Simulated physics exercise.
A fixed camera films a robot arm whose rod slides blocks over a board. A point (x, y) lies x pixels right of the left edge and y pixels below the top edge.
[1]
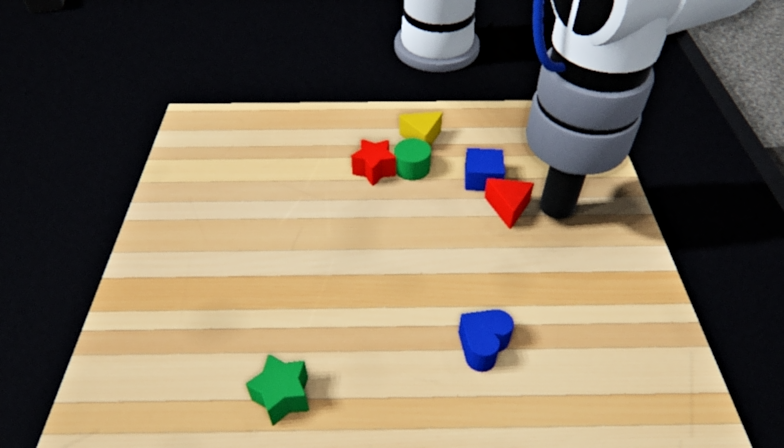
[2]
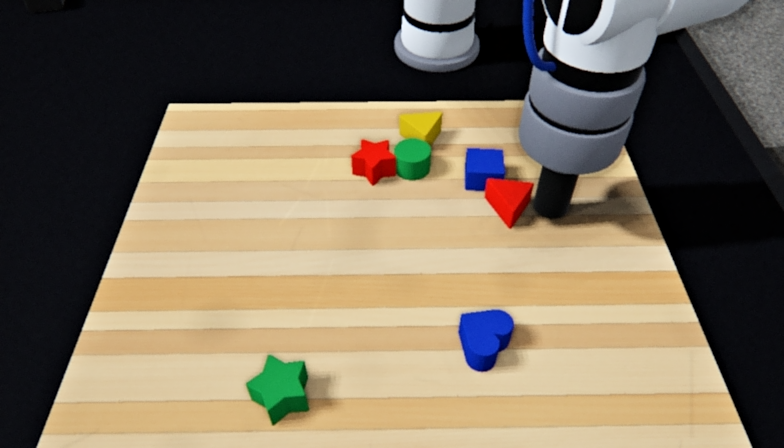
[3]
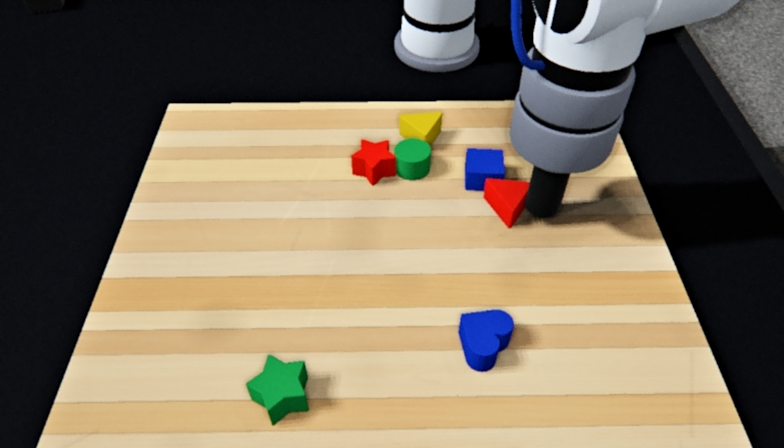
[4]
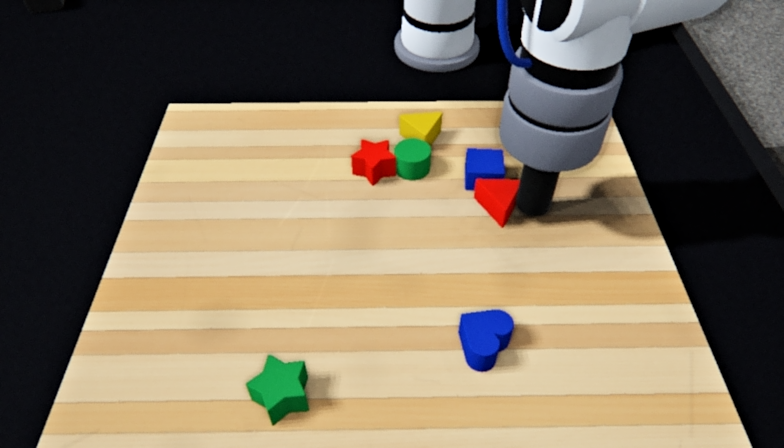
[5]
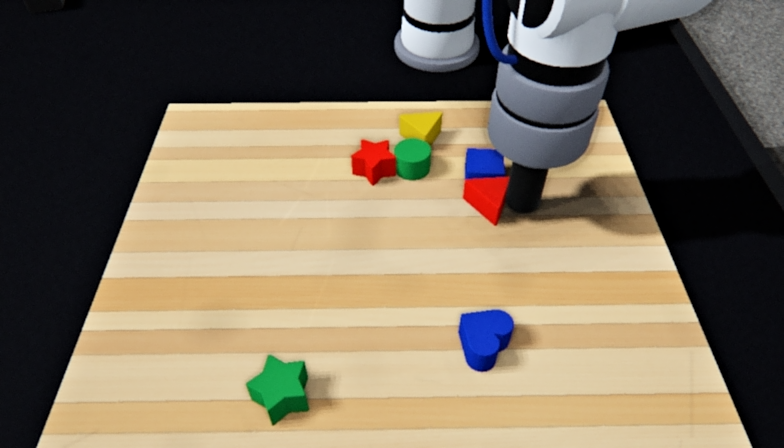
On a striped wooden board scattered with colourful shapes, a robot arm's black rod moved a short way left to the red triangle and nudged it slightly left beside the blue block.
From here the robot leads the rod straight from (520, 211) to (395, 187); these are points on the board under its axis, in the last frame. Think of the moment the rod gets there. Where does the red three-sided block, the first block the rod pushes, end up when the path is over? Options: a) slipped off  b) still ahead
The answer is b.
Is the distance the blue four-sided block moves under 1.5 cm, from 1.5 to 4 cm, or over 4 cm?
The blue four-sided block moves under 1.5 cm.
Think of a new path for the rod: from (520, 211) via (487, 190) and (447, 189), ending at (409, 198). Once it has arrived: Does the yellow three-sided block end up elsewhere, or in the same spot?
The yellow three-sided block is left alone.
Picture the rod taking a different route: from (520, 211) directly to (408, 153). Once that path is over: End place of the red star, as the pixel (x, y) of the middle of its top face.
Most likely (350, 153).
On the path given first. One third of the way, rod at (479, 194); red three-sided block at (447, 181).
Two thirds of the way, rod at (436, 185); red three-sided block at (405, 179), turned 35° anticlockwise.
At the end, rod at (395, 179); red star at (368, 150), turned 15° clockwise; green round block at (408, 146); blue four-sided block still; red three-sided block at (367, 179), turned 50° anticlockwise.
